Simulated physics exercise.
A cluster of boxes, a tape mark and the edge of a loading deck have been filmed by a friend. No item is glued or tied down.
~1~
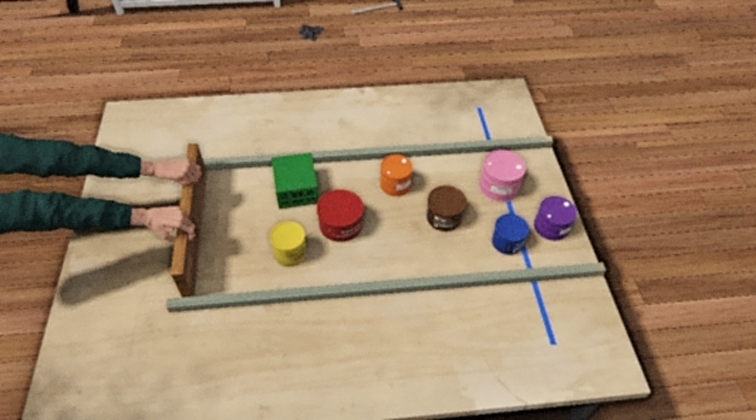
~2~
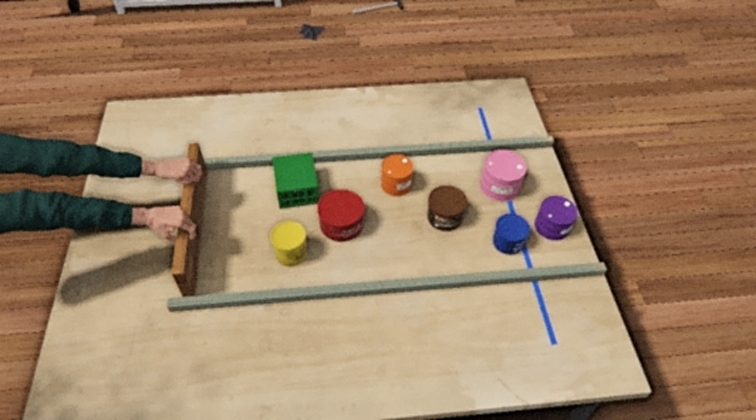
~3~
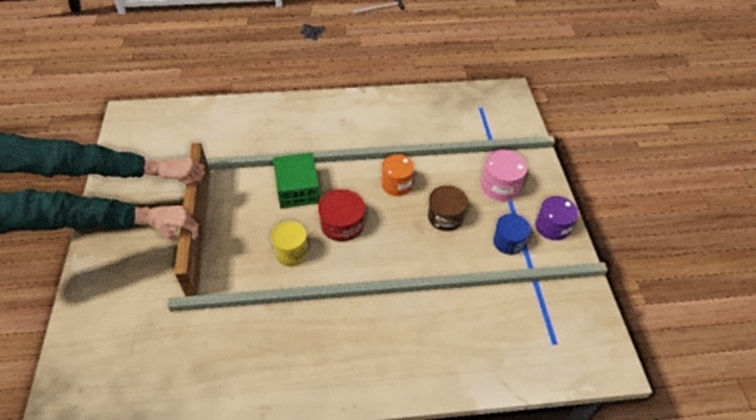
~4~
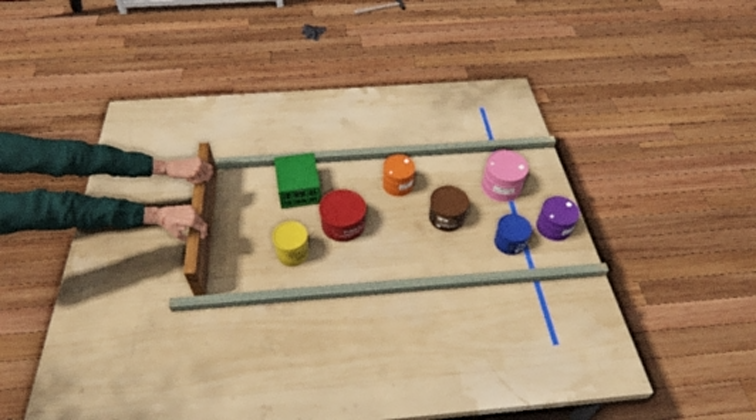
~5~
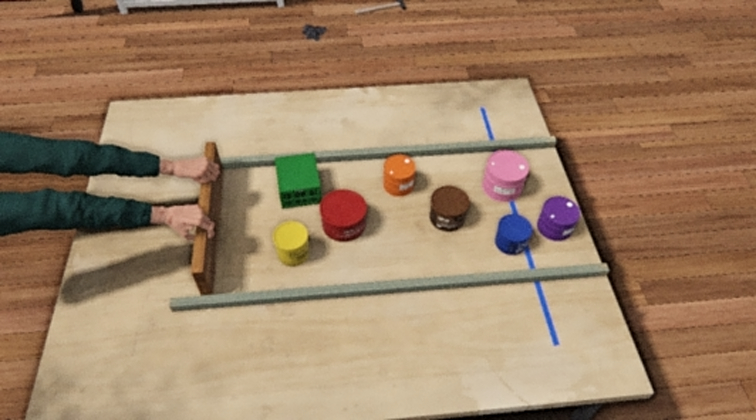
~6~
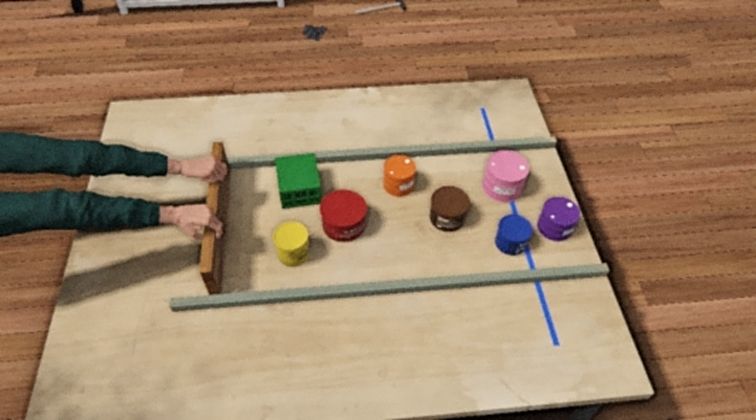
On a pale wooden board, two green-sleeved hands slide an upright plank slightly right toward colourful containers, which stay almost still.
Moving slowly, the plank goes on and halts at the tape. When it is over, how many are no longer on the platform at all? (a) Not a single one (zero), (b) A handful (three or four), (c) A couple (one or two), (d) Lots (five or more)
A couple (one or two) (c).
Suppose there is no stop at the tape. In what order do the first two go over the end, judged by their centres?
Order: Pink canister, purple canister.
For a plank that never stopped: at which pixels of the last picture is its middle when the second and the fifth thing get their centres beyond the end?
At (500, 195) for the second, at (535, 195) for the fifth.
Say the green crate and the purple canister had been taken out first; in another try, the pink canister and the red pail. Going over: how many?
That makes 0 fallen, then 0 fallen in the other try.
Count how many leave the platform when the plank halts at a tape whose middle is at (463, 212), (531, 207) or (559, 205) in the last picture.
Counts per try, in order: 0 / 4 / 7.
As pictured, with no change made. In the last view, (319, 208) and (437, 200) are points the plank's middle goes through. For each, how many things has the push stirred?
3, then 6.
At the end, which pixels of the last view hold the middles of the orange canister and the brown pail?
Final spots - orange canister (560, 166), brown pail (579, 206).
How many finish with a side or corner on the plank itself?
Tally at the end: 3.
A little later, none off yet; purple canister at rest near (558, 219); pink canister at rest near (505, 176); blue pail at rest near (513, 235).
Next, none off yet; purple canister moving near (561, 220); pink canister shifted about its own width near (545, 178); blue pail shifted a little near (518, 235).
When it is over, the number that fall off is one or two; down, pink canister and purple canister.
